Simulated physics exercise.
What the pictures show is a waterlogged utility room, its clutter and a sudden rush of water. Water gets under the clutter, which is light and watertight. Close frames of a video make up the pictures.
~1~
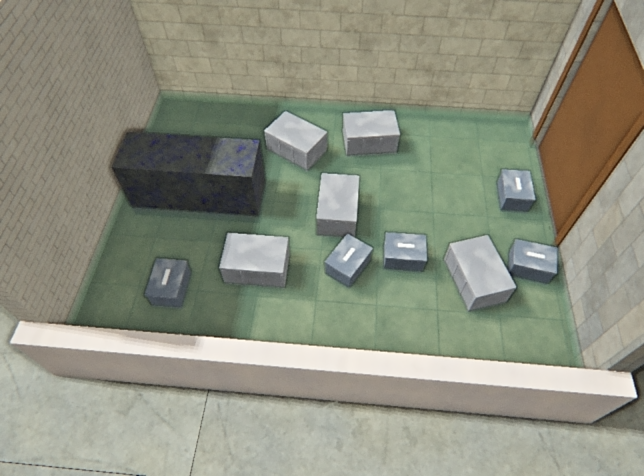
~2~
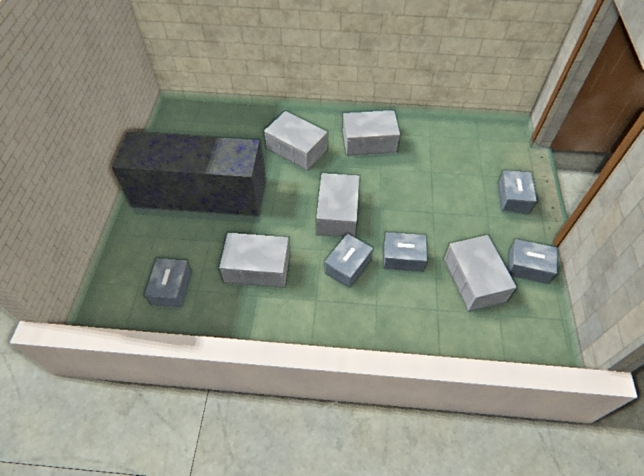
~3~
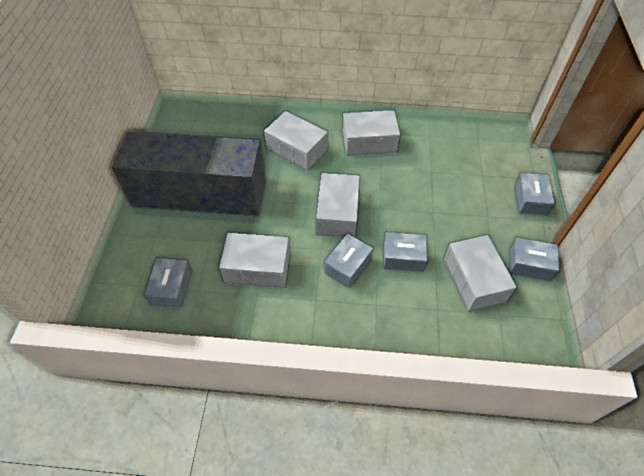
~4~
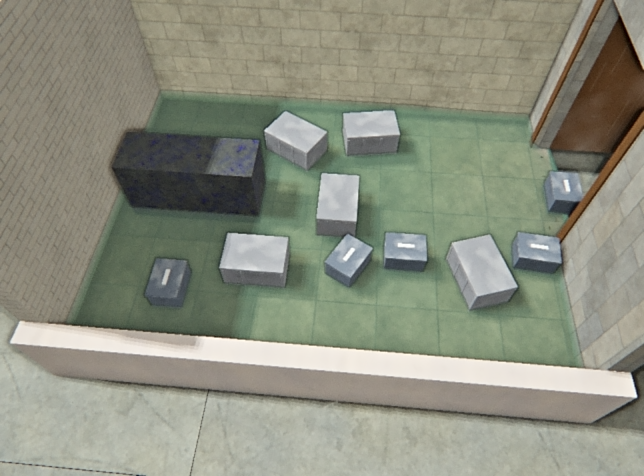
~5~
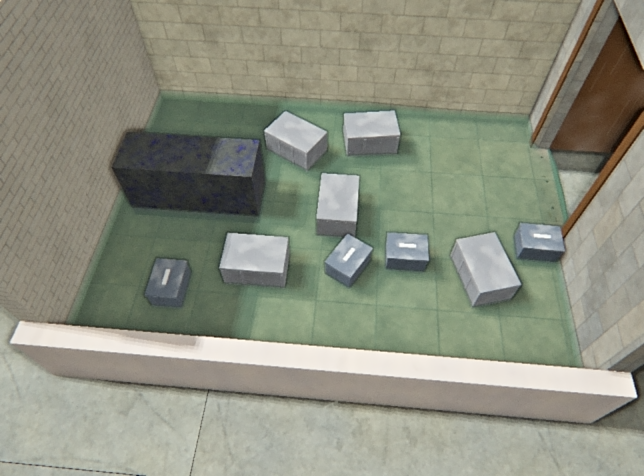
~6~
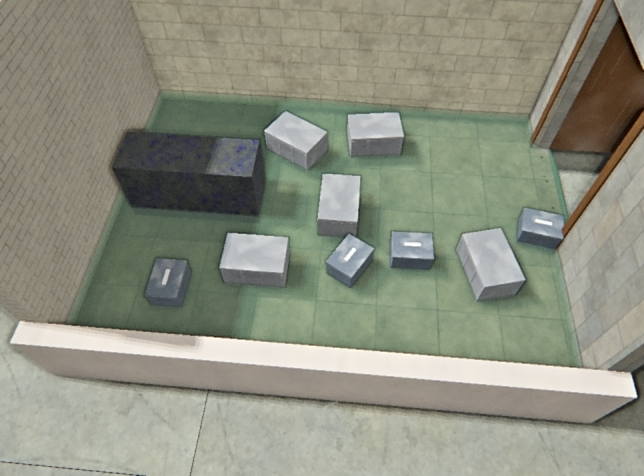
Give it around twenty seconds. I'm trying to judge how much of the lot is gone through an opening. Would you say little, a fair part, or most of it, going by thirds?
I'd say most of it - two thirds or more.
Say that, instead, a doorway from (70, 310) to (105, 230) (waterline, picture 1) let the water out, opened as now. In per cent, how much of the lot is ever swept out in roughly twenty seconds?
Roughly 60 %.
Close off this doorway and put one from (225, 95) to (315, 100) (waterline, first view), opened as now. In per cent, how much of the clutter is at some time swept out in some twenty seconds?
50 %.
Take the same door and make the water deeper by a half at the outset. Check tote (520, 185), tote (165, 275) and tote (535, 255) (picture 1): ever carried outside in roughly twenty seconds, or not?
In that order: Swept away, remains, swept away.
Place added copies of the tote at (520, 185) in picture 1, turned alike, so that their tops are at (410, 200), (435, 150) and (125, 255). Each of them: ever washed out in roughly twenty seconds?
The three, in sequence: Departs, departs and remains behind.
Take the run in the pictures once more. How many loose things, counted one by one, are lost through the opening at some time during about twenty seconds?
By my count, 8.
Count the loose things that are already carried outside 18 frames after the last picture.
Count: 5.
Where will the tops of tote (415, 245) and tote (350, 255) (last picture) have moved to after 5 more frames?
They end up at about pixels (454, 230) and (386, 248).
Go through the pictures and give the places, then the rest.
A tote at (536, 256) floats; a crate at (482, 265) floats; 0 of 10 have shifted, in the first picture.
A tote at (536, 256) floats; a crate at (482, 265) floats; 0 of 10 have shifted, in the second picture.
A tote at (537, 254) floats, close to its start; a crate at (482, 265) floats; 1 of 10 have shifted, in the third picture.
A tote at (539, 247) floats, close to its start; a crate at (484, 264), afloat; 2 of 10 have shifted, in the fourth picture.
A tote at (542, 237), afloat, close to its start; a crate at (488, 261), afloat, close to its start; 3 of 10 have shifted, in the fifth picture.
A tote at (543, 223), afloat, a stride from its start; a crate at (493, 256), afloat, close to its start; 5 of 10 have shifted, in the sixth picture.
A moment on, 2 of 10 are out; 8 afloat.
Next, 5 of 10 are out; 5 afloat.
Later, 8 of 10 are out; 2 afloat.
In the end, 8 of 10 are out; 2 afloat.
